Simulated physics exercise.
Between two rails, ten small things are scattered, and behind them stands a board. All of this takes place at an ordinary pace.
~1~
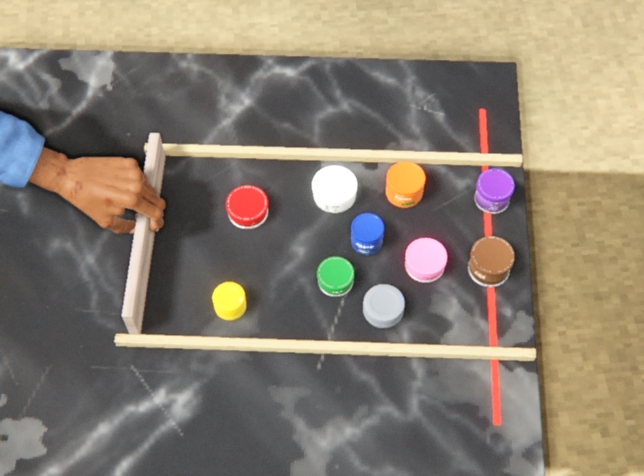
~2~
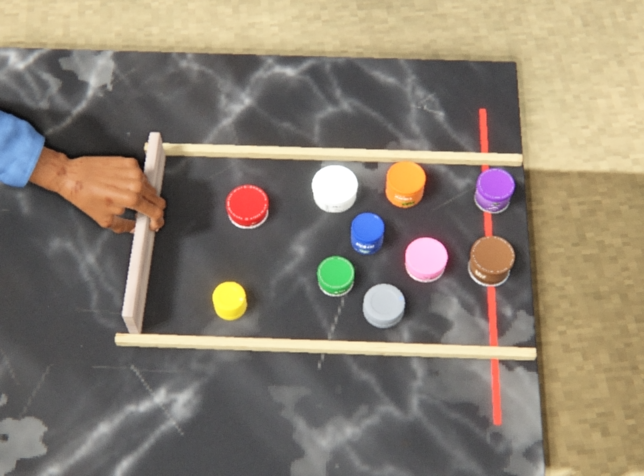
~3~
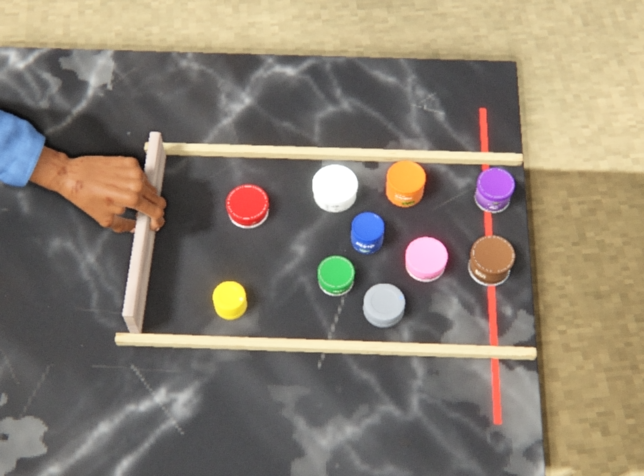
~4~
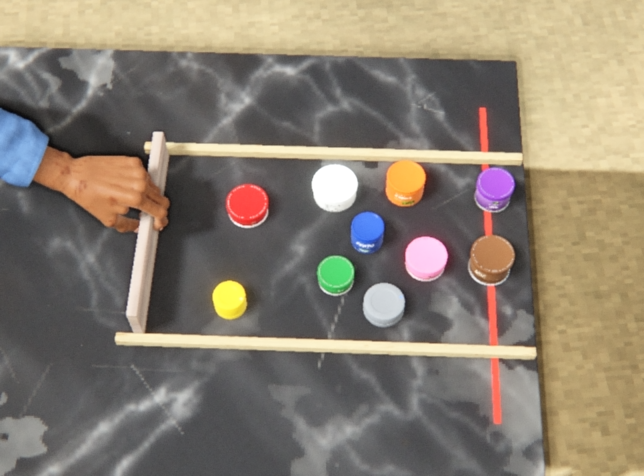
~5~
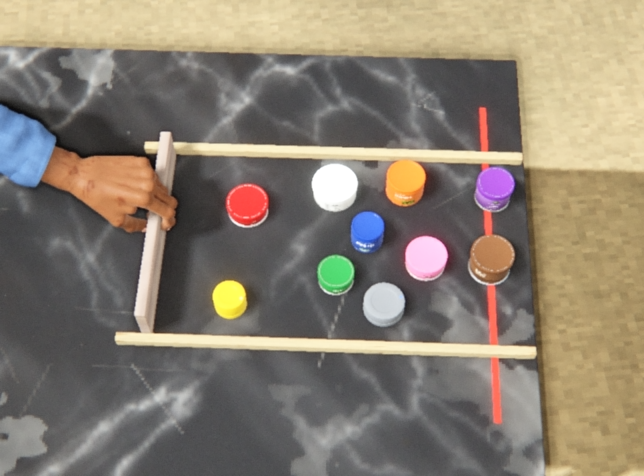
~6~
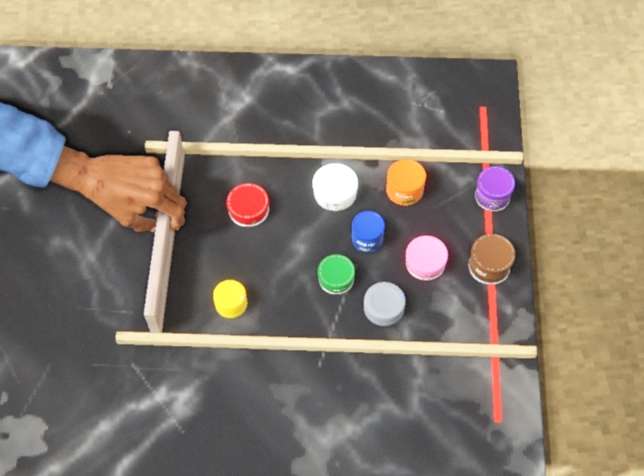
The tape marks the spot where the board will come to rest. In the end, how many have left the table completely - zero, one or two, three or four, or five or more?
In the end, five or more have left it.
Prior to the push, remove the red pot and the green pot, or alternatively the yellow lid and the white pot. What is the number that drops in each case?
First try 4, second try 3.
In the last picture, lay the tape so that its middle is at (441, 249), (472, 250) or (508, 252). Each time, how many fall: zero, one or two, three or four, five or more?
Taking the three places in turn, it would be just one or two; either one or two; five or more.
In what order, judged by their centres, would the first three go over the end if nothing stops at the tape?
First the purple pot, then the brown tin, then the orange tub.
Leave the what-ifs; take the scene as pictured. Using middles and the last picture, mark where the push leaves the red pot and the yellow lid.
Answer: First (510, 218), after that (510, 311).
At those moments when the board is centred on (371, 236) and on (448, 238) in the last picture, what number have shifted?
Tally: First 7; then 10.
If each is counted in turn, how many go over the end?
It comes to 5.
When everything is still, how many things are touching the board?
Count recorded: 5.
Soon after, none off yet; purple pot at rest near (494, 189); brown tin at rest near (491, 260); pink tin at rest near (426, 258).
Then, none off yet; purple pot at rest near (494, 189); brown tin at rest near (491, 260); pink tin moving near (434, 259).
By the end, the number that fall off is five or more; fallen, grey lid, orange tub, pink tin, brown tin and purple pot.
